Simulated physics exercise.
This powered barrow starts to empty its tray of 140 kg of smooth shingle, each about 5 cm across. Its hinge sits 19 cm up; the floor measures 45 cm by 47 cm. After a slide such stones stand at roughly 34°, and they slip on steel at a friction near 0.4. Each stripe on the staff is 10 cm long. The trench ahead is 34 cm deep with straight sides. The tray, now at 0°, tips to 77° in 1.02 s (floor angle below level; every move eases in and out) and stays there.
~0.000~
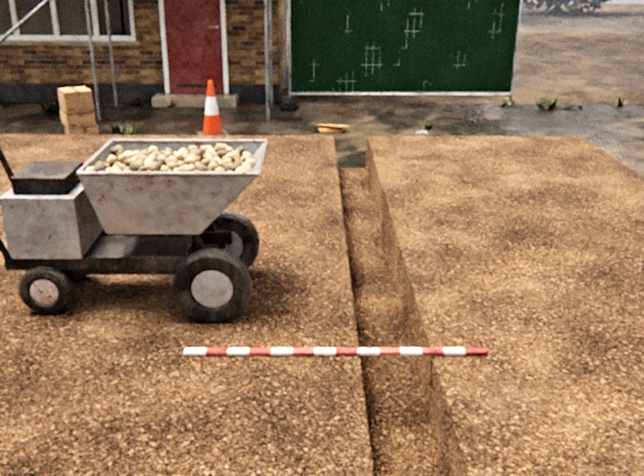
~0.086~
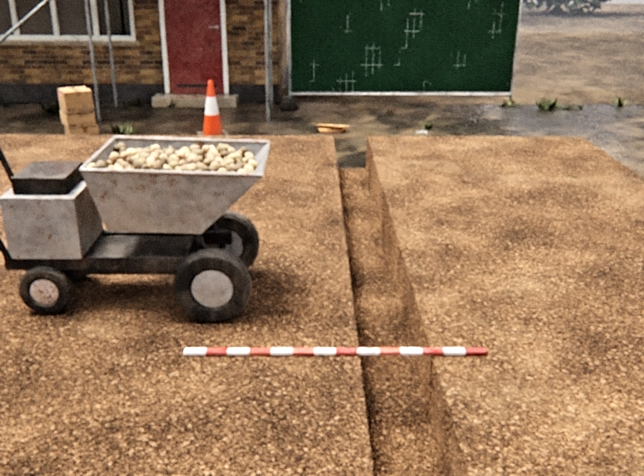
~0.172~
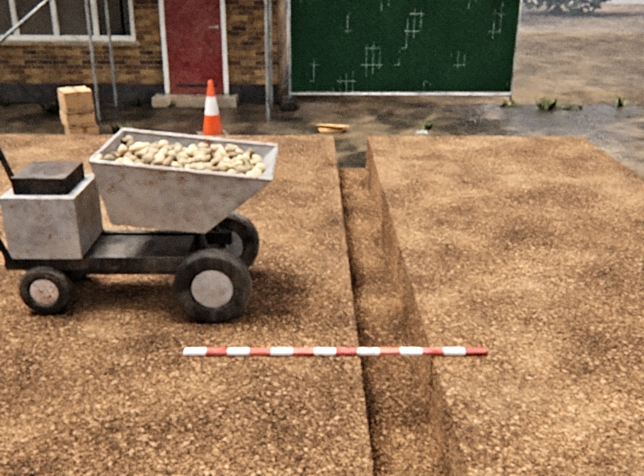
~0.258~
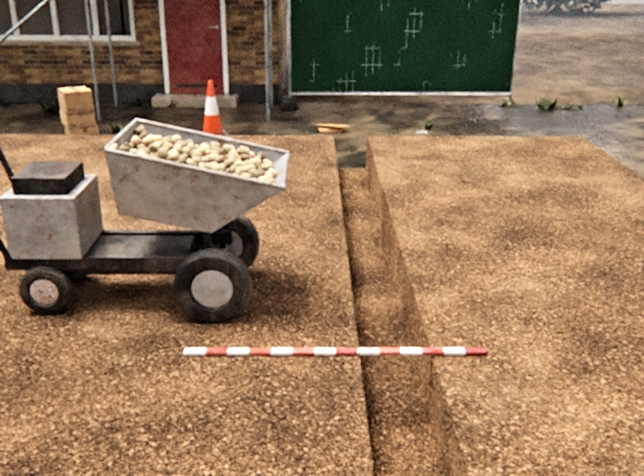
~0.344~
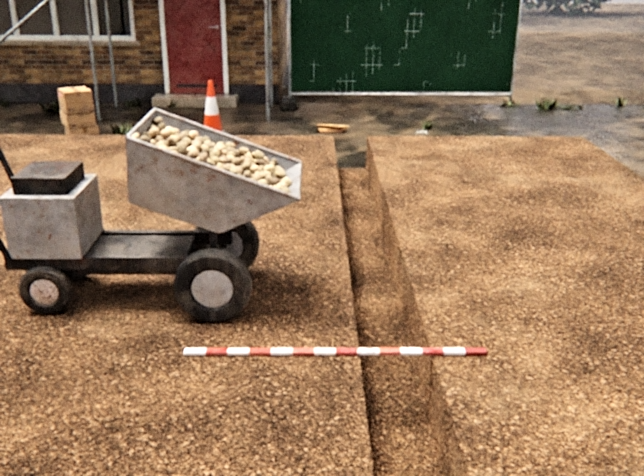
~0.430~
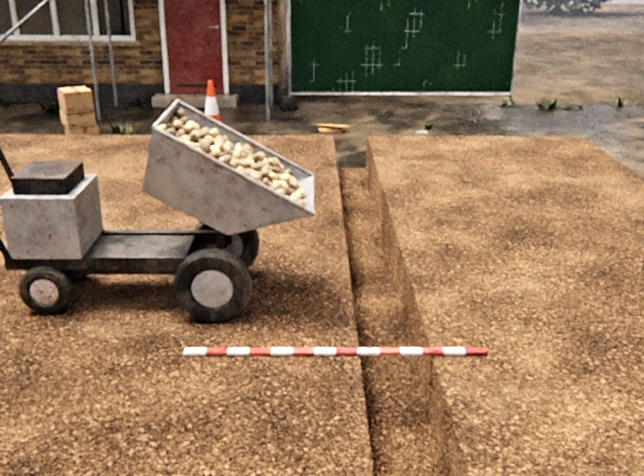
In a brick-fronted yard, a small wheeled barrow raising and tilting its grey tray of pale stones rightward beside a straight trench.
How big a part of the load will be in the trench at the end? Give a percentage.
Some 98 per cent of it.
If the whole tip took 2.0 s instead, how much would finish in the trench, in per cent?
It would be near 100 per cent.
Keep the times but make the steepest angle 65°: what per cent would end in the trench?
Then about 95 per cent.
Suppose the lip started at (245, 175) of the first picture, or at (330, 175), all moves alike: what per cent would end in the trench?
Near 85 per cent from the first place, 30 from the second.
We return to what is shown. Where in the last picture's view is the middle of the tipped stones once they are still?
Near (383, 334).
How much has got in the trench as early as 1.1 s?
About 60 per cent by then.
After 0.8 s the floor is at 65°; 99 % in the tray, 1 % short of the trench; the foremost stones are at (352, 256).
After 1.1 s the floor is at 77°; 36 % in the tray, 2 % short of the trench, 61 % in the trench; the foremost stones are at (409, 332).
After 1.5 s the floor is at 77°; 4 % in the tray, 2 % short of the trench, 92 % in the trench, 1 % past the trench; the foremost stones are at (450, 297).
After 3.4 s the floor is at 77°; 0 % in the tray, 1 % short of the trench, 98 % in the trench, 1 % past the trench; the foremost stones are at (465, 296).
